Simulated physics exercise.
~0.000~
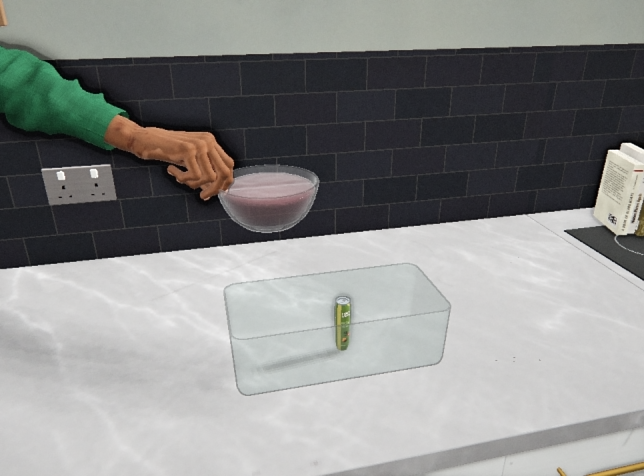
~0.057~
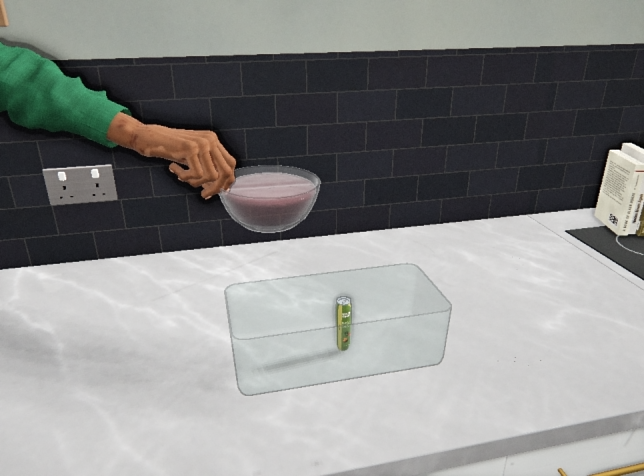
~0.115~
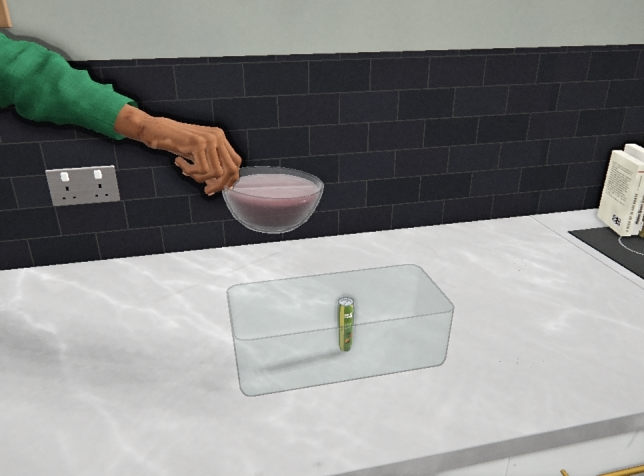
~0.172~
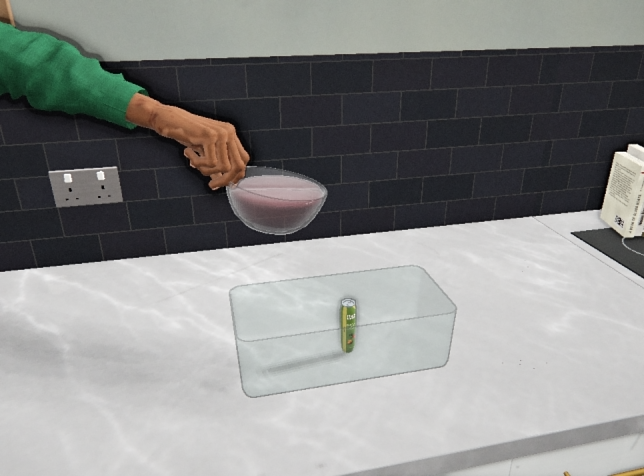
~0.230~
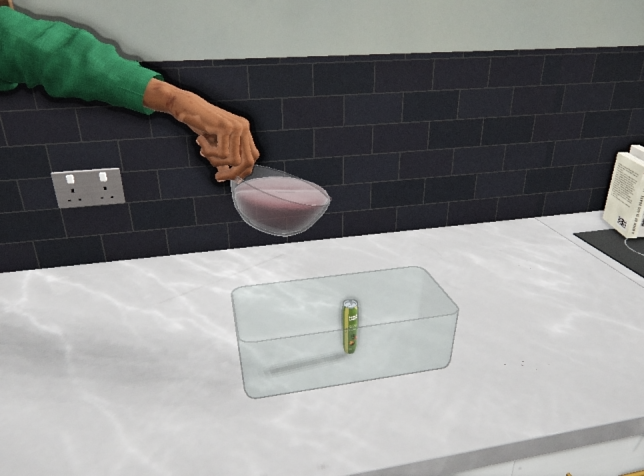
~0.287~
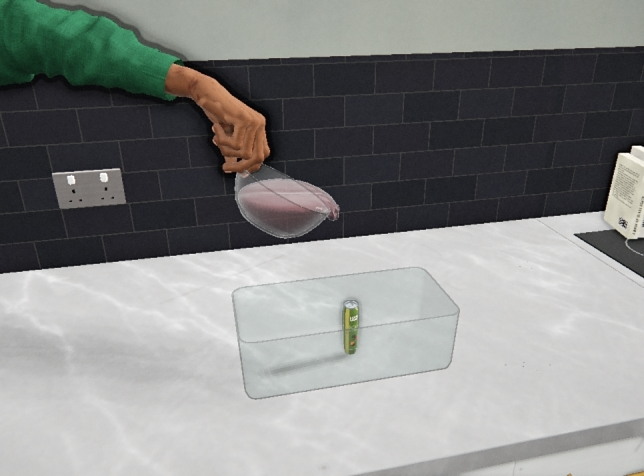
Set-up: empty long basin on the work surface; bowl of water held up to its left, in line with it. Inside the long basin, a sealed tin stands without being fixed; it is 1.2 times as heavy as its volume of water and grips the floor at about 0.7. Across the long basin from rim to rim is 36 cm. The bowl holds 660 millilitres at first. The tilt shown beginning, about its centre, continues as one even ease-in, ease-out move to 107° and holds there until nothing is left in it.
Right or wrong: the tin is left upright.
Right.
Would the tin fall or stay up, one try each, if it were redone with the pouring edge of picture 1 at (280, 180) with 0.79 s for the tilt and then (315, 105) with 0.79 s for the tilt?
The tin overturns the first time and overturns the second time.
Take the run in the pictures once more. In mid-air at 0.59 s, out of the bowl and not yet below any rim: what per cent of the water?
Close to 46 in a hundred.
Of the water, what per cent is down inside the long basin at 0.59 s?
44 %, roughly.
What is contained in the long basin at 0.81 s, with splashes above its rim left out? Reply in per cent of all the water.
96 %, more or less.
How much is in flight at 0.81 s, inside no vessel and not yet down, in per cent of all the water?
Roughly 5 %.
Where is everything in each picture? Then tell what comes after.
In the first frame, it leans 0°; its right rim is at (317, 178); the water meets the walls at (219, 190) and (313, 182); the long basin's rim runs from (227, 312) to (433, 285); the tin's top is at (343, 303).
In the second frame, it leans 1°; its right rim is at (318, 179); the water meets the walls at (220, 190) and (314, 183).
In the third frame, it leans 6°; its right rim is at (321, 183); the water meets the walls at (224, 188) and (318, 185).
In the fourth frame, it leans 12°; its right rim is at (325, 190); the water meets the walls at (229, 189) and (322, 188).
In the fifth frame, it leans 21°; its right rim is at (328, 198); the water meets the walls at (234, 191) and (326, 193); 3 per cent is over the edge.
In the sixth frame, it leans 31°; its right rim is at (327, 208); the water meets the walls at (237, 195) and (322, 200); 11 per cent is over the edge.
Then, 0.59 s in, the tilt is 91° and 11 per cent is still to pour; the tin stands where it began.
Then, 0.81 s in, the tilt is 107° and 0 per cent is still to pour; the tin stands where it began.
Then, 1.04 s in, the tilt is 107° and 0 per cent is still to pour; the tin stands where it began.
Then, 1.29 s in, the tilt is 107° and 0 per cent is still to pour; the tin stands where it began.
Finally, the tin stands where it began.
